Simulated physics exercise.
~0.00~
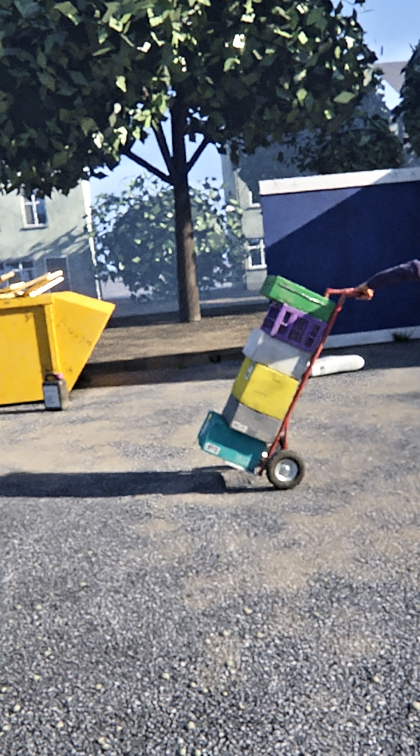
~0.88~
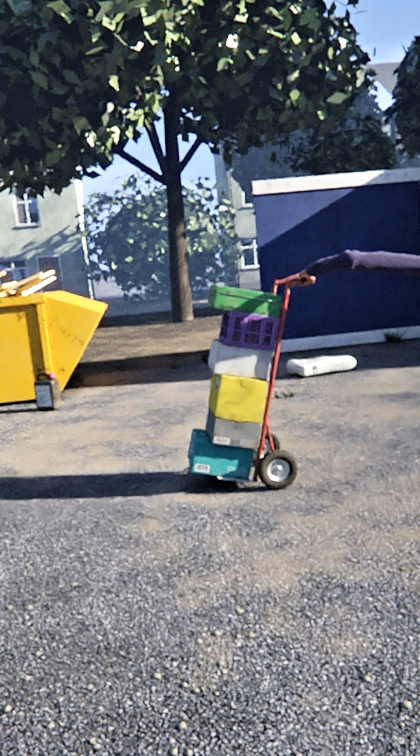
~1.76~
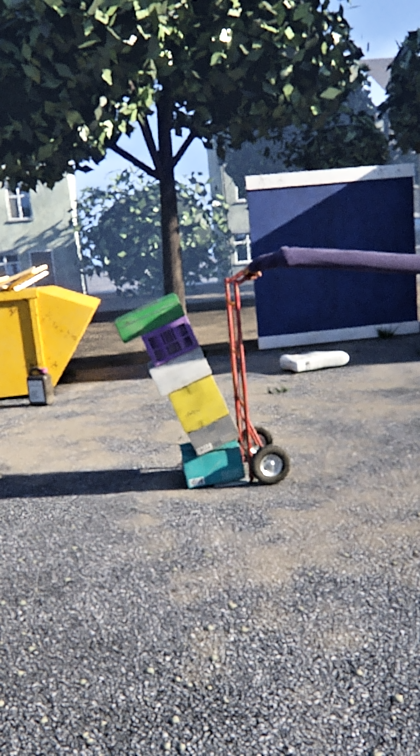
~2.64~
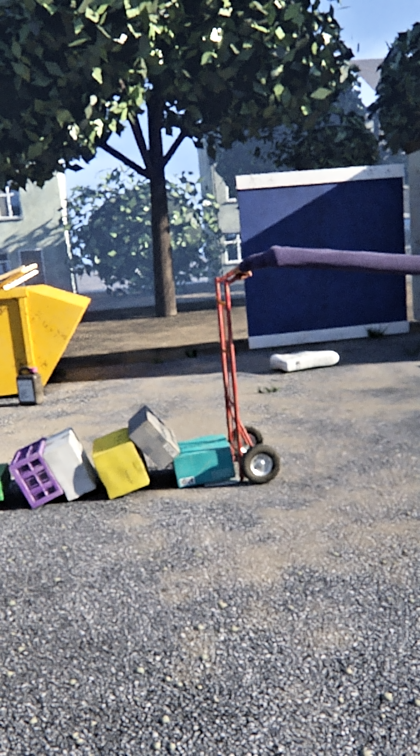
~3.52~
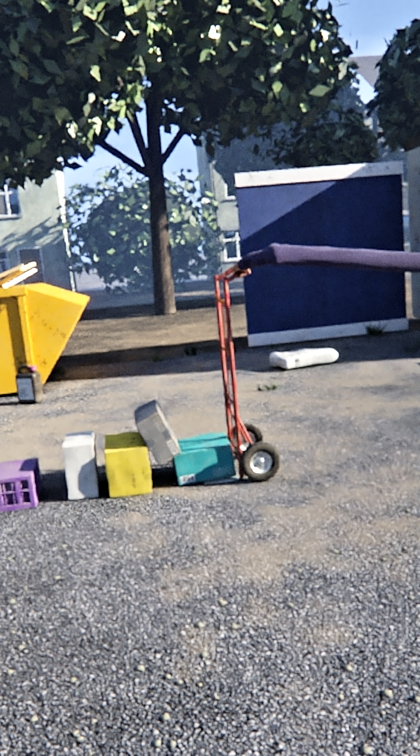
An arm tips a loaded hand truck upright, and its stacked boxes topple left onto the ground.
